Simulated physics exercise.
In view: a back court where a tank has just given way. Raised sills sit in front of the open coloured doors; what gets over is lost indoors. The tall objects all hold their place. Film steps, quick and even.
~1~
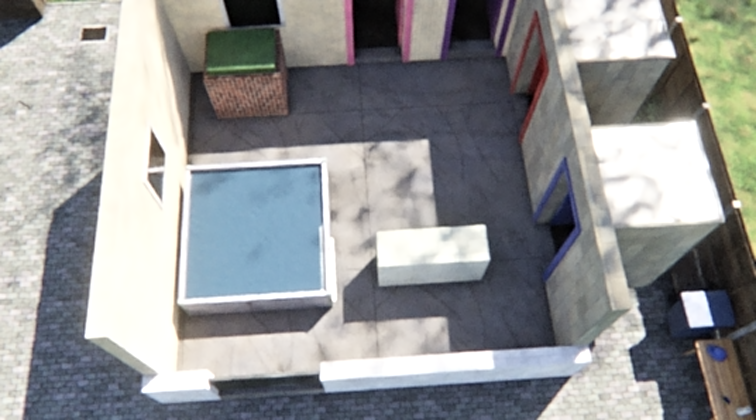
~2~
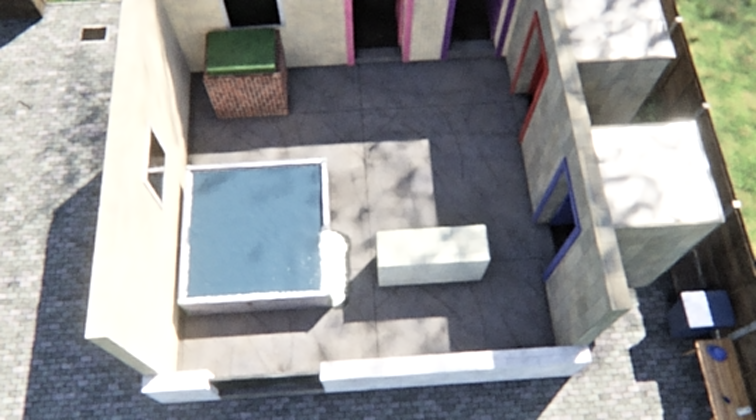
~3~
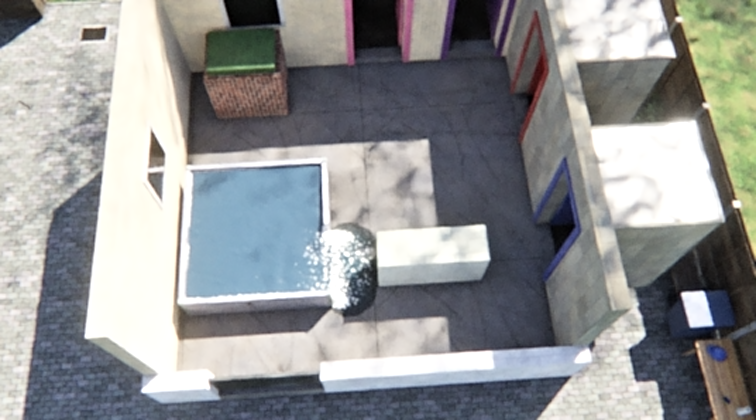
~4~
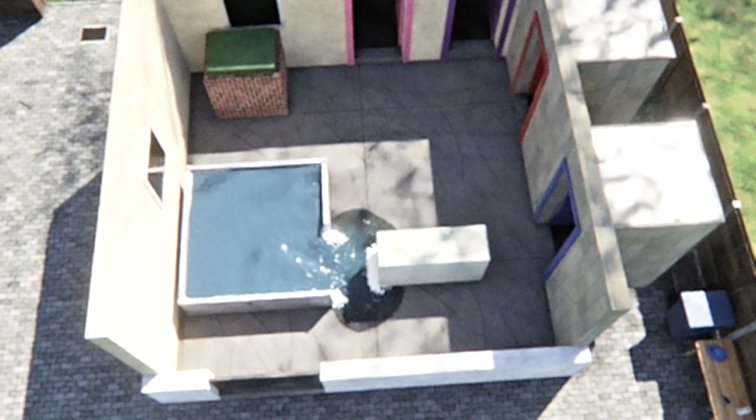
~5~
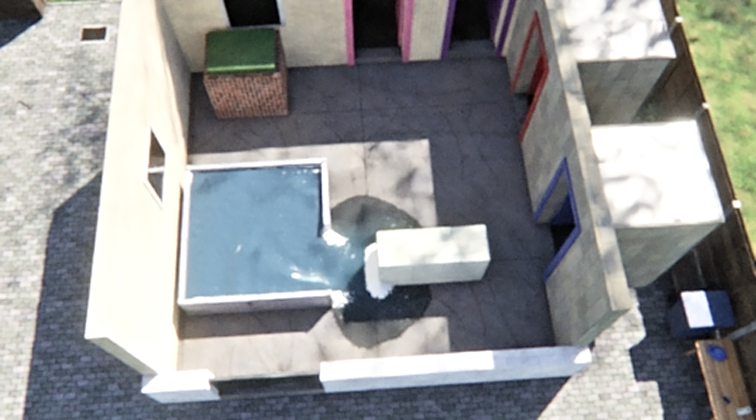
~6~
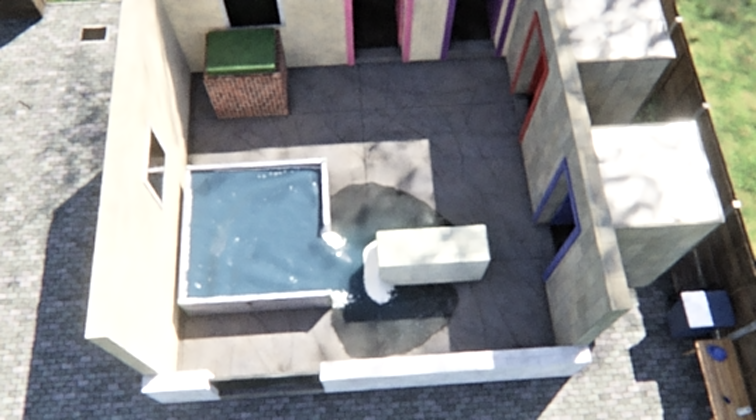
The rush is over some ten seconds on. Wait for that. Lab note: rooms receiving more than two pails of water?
At the end, purple door: Not too much gets in there. Blue door: Too much gets in there. Red door: Too much gets in there. Pink door: Not too much gets in there.
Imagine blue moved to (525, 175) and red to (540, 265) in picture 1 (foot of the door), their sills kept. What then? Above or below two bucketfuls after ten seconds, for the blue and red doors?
Looking at it, the blue door tops the limit, and the red door tops the limit.
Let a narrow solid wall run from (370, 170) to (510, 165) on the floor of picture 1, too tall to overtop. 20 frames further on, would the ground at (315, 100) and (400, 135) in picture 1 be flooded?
Taking the points in order, the first is inundated and the second is high and dry.
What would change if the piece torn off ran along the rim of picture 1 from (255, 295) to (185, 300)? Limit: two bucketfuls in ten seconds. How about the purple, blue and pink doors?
I'd say the purple one stays shy of the line, the blue one crosses the line and the pink one stays shy of the line.
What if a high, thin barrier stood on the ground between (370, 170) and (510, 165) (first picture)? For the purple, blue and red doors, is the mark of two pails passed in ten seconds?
Purple door undershoots; blue door overshoots; red door undershoots.
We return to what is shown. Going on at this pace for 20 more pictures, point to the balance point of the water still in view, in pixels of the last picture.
The centre of mass sits at about (355, 241).
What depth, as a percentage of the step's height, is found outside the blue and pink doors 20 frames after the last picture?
Some 280 percent and then some 70 percent.
A moment on, water covers 30 % of the floor; the purple door not reached, the blue door wet at the sill, nothing in, the red door not reached, the pink door not reached.
Next, water covers 55 % of the floor; the purple door not reached, the blue door under two buckets in, the red door wet at the sill, nothing in, the pink door not reached.
Then, water covers 80 % of the floor; the purple door wet at the sill, nothing in, the blue door over two buckets in, the red door under two buckets in, the pink door wet at the sill, nothing in.
Later, water covers 85 % of the floor; the purple door wet at the sill, nothing in, the blue door over two buckets in, the red door over two buckets in, the pink door wet at the sill, nothing in.
In the end, water covers 100 % of the floor; the purple door wet at the sill, nothing in, the blue door far over two buckets in, the red door far over two buckets in, the pink door wet at the sill, nothing in.
